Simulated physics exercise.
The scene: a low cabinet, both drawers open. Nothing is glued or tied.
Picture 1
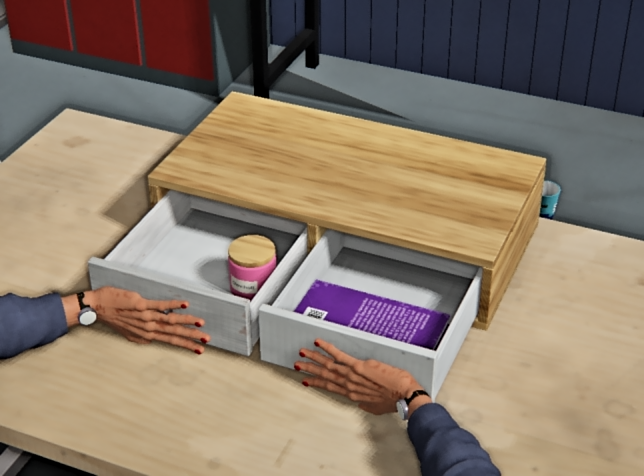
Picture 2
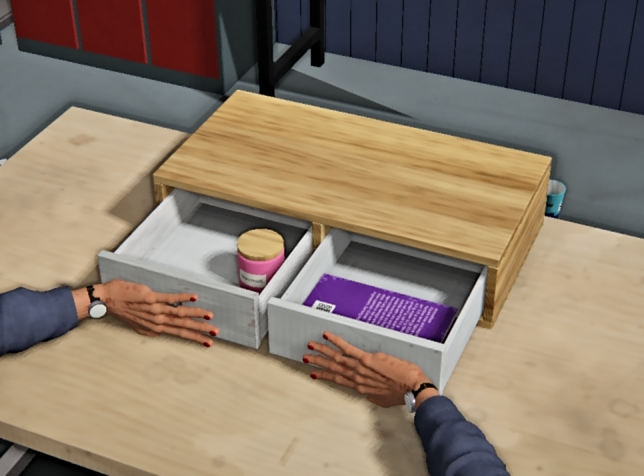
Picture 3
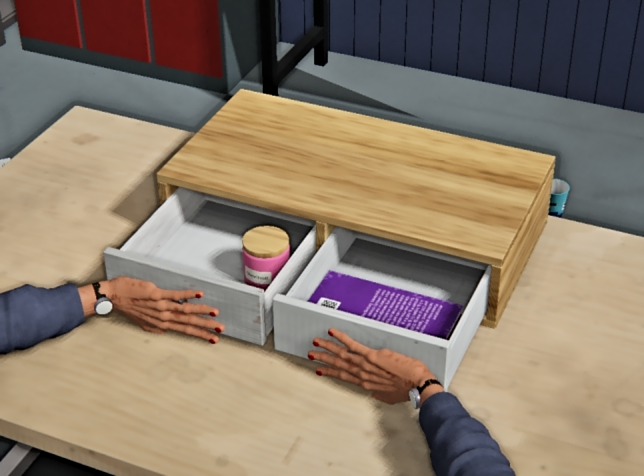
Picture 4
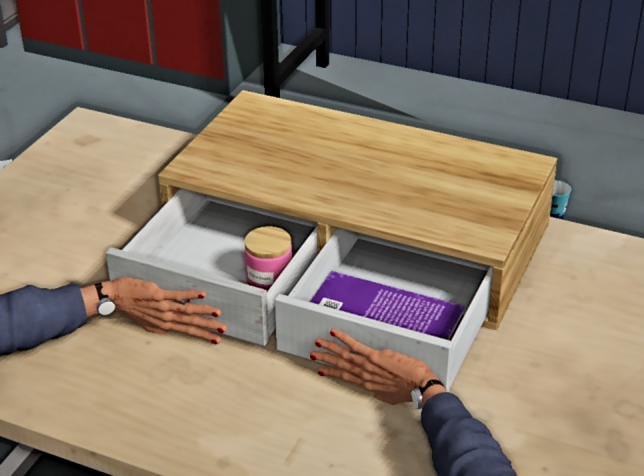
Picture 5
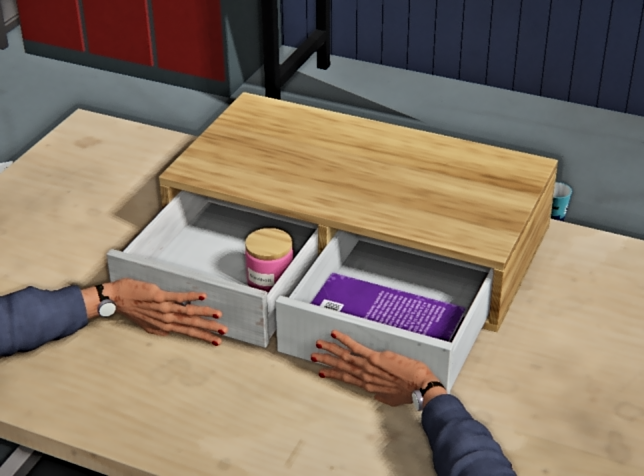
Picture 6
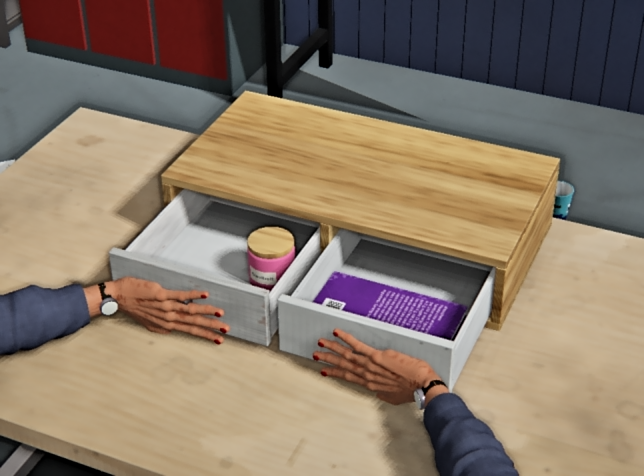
On a wooden tabletop, two hands resting against the open drawers of a low cabinet holding a pink jar and purple book, barely moving.
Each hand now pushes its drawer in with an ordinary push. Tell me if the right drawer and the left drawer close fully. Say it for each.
Here the right drawer goes all the way in, the left drawer goes all the way in.
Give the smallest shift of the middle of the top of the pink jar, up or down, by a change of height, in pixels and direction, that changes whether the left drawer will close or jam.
Roughly 8 pixels up.
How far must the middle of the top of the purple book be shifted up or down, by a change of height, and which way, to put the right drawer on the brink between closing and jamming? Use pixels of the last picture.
About 36 pixels up.
Then, 0.38 s past the last view, right drawer starting in; left drawer starting in.
Then, 0.60 s past the last view, right drawer about half in; left drawer about half in.
Then, 0.80 s past the last view, right drawer nearly in; left drawer nearly in.
Finally, the right drawer closes; the left drawer closes.
